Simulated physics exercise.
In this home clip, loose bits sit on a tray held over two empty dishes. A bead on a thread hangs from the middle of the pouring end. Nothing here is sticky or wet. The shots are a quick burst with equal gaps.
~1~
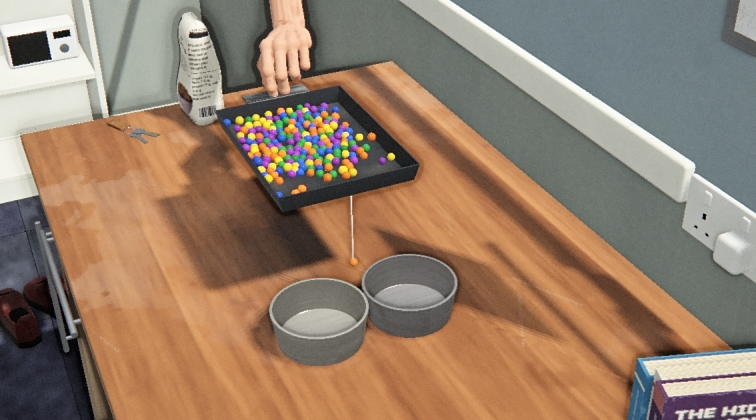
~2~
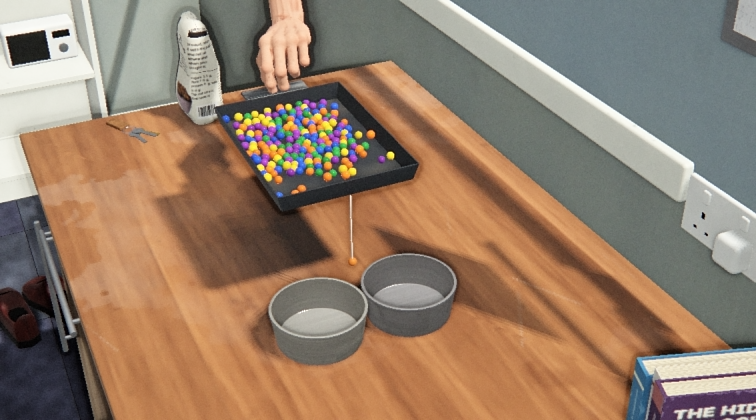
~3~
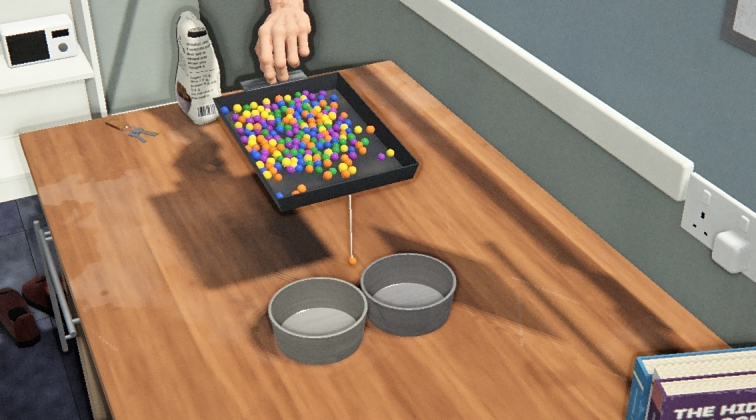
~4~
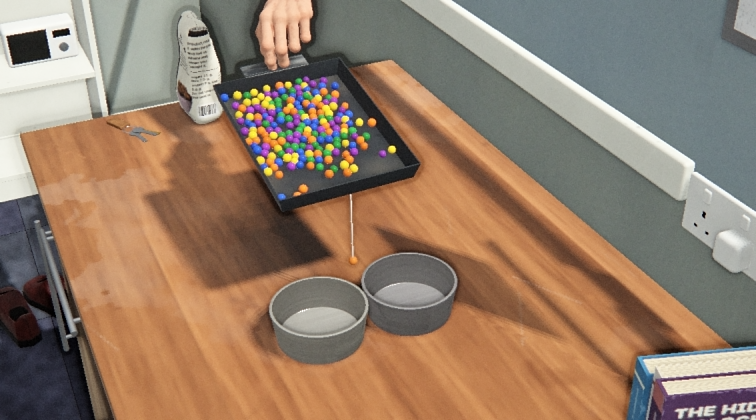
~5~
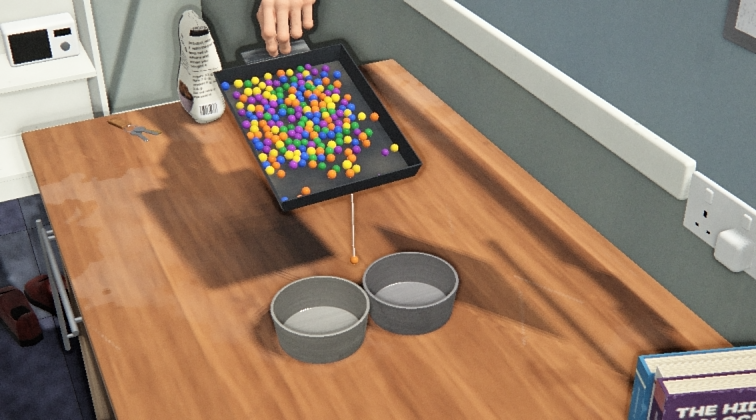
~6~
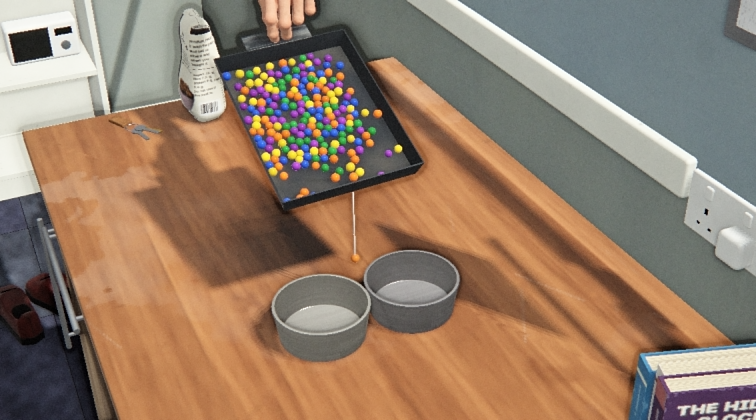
On a wooden worktop, a hand tilting a black tray of colourful plastic beads above two empty grey dishes, beads shifting slightly.
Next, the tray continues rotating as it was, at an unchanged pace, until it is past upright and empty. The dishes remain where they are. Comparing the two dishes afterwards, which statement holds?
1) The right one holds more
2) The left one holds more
The left one holds more (2).
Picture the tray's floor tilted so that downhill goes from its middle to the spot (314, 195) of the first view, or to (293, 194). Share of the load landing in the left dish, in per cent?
Lab note: Case 1 near 90 %, case 2 near 70 %.
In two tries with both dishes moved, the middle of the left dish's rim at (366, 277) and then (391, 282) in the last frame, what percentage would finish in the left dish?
40 per cent the first time, 30 per cent the second time.
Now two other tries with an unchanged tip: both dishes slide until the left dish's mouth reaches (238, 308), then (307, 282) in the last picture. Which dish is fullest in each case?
For the first position it is the one at right; for the second, the one at left.
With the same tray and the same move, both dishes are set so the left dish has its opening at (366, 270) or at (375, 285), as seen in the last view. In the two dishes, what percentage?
About 20 per cent, then about 40 per cent.
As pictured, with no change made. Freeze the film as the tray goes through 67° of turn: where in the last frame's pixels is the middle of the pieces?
Load centre: Approx. (337, 187).
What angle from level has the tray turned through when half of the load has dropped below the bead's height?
95°, roughly.
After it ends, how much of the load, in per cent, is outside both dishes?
My guess is about 10 percent.
Soon after the last picture, tray tipped steeply; most on the tray; a small part in the left dish; a stray few in the right dish; a stray few outside both; a small part in the air.
A little later, tray tipped past a quarter turn; a small part on the tray; about half in the left dish; about a quarter in the right dish; a small part outside both; a small part in the air.
Later still, tray tipped past a quarter turn; about two thirds in the left dish; about a quarter in the right dish; a small part outside both.
By the end, tray tipped past a quarter turn; about two thirds in the left dish; about a quarter in the right dish; a small part outside both.
